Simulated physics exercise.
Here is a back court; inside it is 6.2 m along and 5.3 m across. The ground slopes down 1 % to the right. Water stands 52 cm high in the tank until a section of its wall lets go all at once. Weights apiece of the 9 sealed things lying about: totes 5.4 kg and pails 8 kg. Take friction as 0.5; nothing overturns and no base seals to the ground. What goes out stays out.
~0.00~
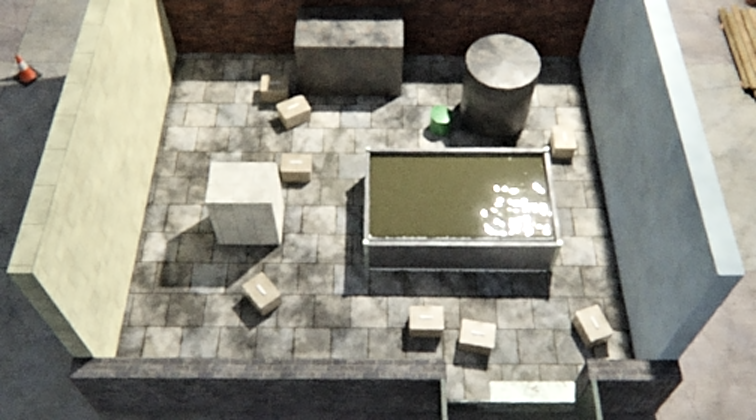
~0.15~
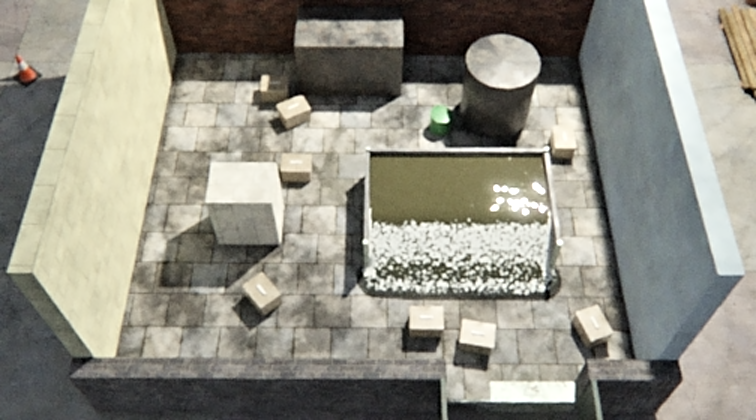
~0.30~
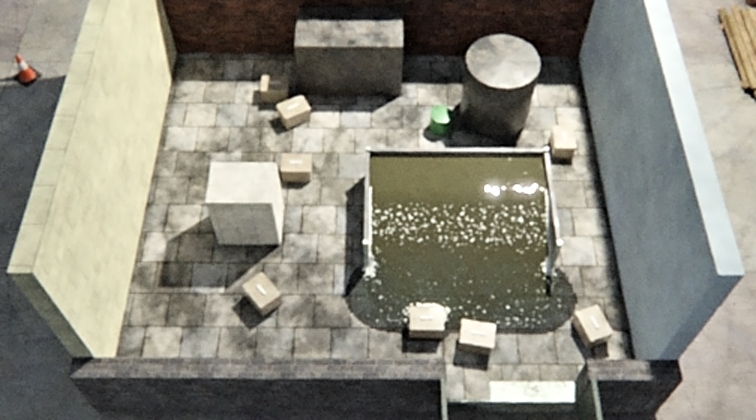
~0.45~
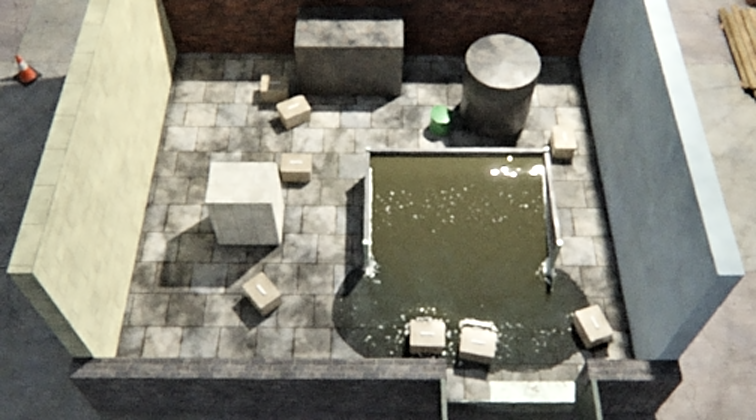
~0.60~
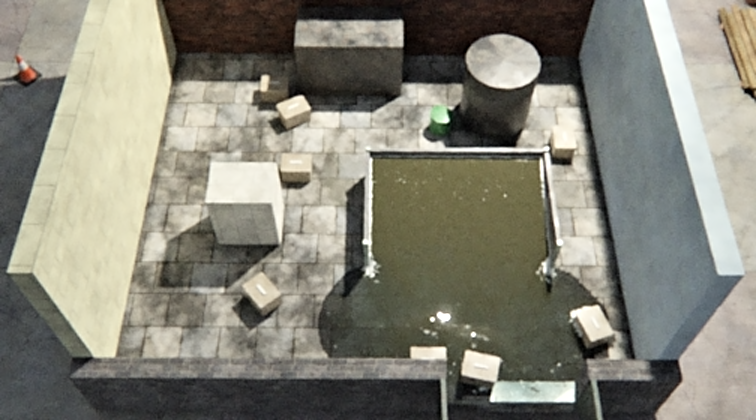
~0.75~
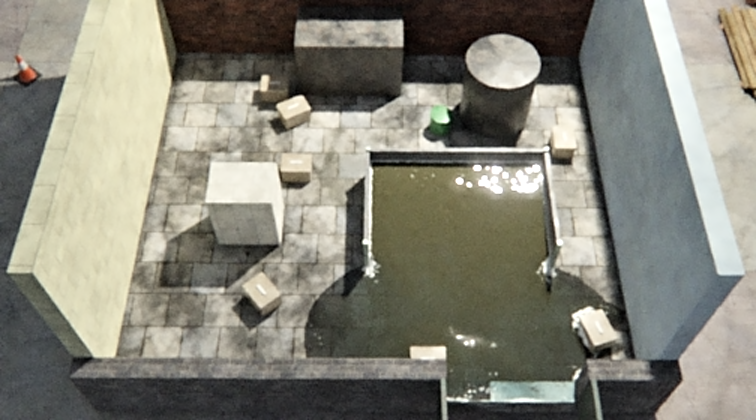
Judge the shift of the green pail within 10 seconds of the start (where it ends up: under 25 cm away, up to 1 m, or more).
Green pail stays put.
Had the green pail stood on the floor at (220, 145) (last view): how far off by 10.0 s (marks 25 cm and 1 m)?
It stays put.
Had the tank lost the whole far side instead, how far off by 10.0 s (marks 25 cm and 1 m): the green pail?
Then the green pail ends far away.
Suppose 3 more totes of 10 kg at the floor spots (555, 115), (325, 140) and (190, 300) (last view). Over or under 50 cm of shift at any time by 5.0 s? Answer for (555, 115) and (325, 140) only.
In turn: Under, short of it.
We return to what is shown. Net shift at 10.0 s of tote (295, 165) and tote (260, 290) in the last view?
In turn: 0 cm, 150 cm.
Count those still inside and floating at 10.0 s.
I count 0.
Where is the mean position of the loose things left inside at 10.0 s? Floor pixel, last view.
At about (377, 157).
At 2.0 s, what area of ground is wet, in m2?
Roughly 11.5 m2.
After 2.0 s the green pail is near (441, 114), 0.0 m from its start, aground; 2 of 9 are out; 1 afloat.
After 4.5 s the green pail is near (441, 114), 0.0 m from its start, aground; 2 of 9 are out; 2 afloat.
After 7.0 s the green pail is near (441, 114), 0.0 m from its start, aground; 2 of 9 are out; 1 afloat.
After 10.0 s the green pail is near (441, 114), 0.0 m from its start, aground; 2 of 9 are out; 0 afloat.
